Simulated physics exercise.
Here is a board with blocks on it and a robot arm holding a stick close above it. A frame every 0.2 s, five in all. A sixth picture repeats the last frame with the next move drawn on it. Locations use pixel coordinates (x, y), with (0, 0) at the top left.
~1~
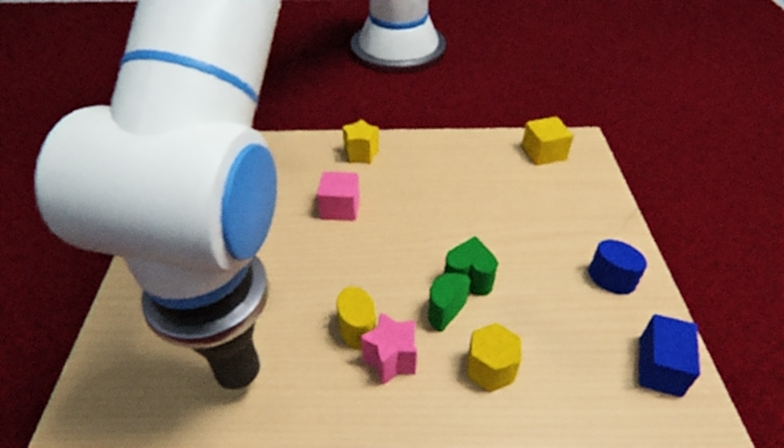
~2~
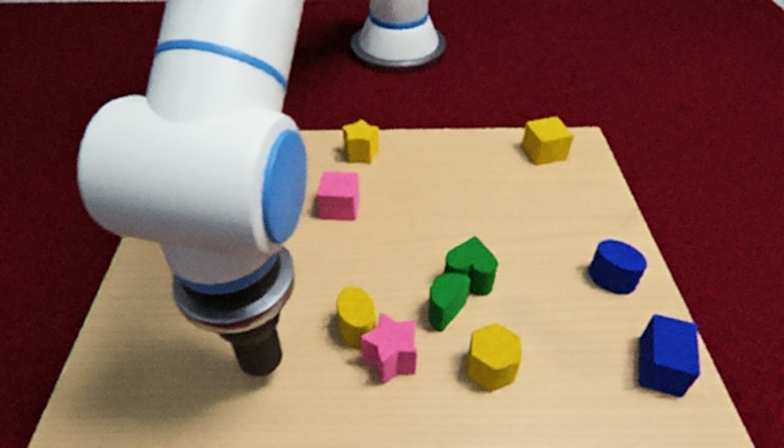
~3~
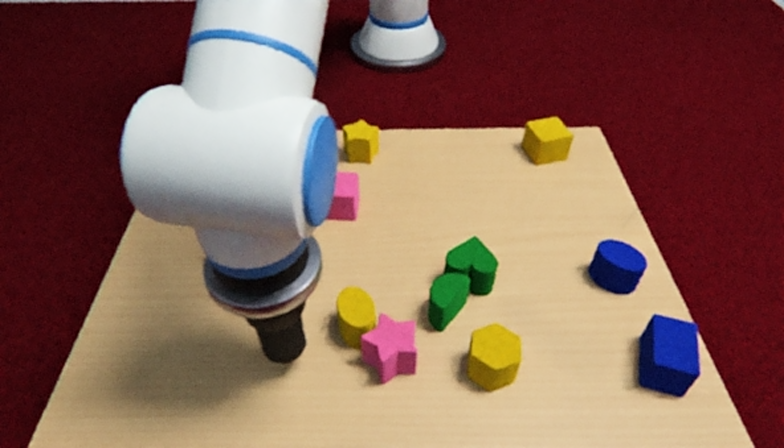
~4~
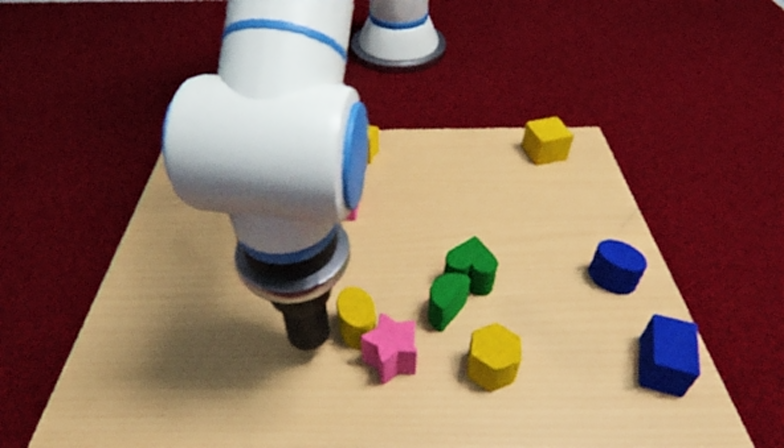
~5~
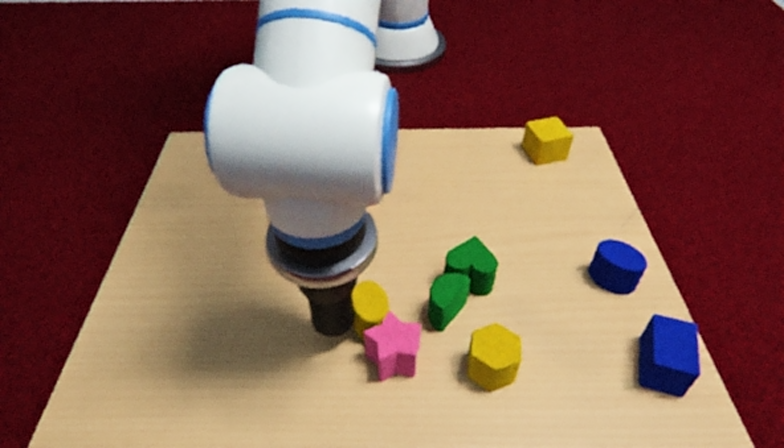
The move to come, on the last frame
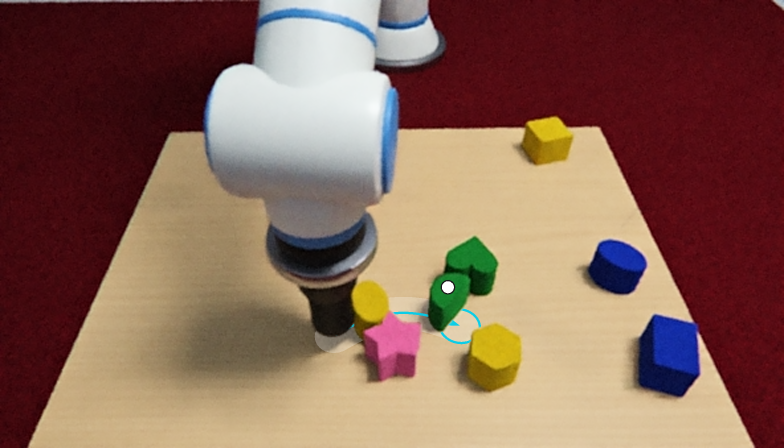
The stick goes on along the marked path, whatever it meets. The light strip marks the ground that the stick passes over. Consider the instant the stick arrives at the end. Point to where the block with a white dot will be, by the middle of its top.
At roughly (529, 278).
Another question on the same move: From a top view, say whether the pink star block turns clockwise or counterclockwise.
That block twists clockwise.
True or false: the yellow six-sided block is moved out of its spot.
That claim is false.
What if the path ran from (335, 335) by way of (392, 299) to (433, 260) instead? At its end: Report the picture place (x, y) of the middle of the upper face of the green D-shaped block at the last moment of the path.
By then it is at (475, 288).
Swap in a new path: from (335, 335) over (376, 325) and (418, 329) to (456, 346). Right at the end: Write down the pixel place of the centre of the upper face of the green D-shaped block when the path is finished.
The green D-shaped block ends near (507, 280).
The drawn path runs from (335, 335) by way of (375, 317) and (418, 314) to (460, 326); the dot is on the green D-shaped block.
What follows on the original path. One third of the way, stick (374, 301); yellow oval (414, 289), turned 30° clockwise; pink star block (404, 331), turned 40° clockwise.
Two thirds of the way, stick (419, 298); yellow oval (459, 287), turned 20° clockwise; pink star block (404, 331), turned 40° clockwise; green D-shaped block (495, 284).
At the end, stick (462, 310); yellow oval (500, 292); pink star block (404, 331), turned 40° clockwise; green D-shaped block (529, 278), turned 15° anticlockwise; yellow six-sided block not moved.
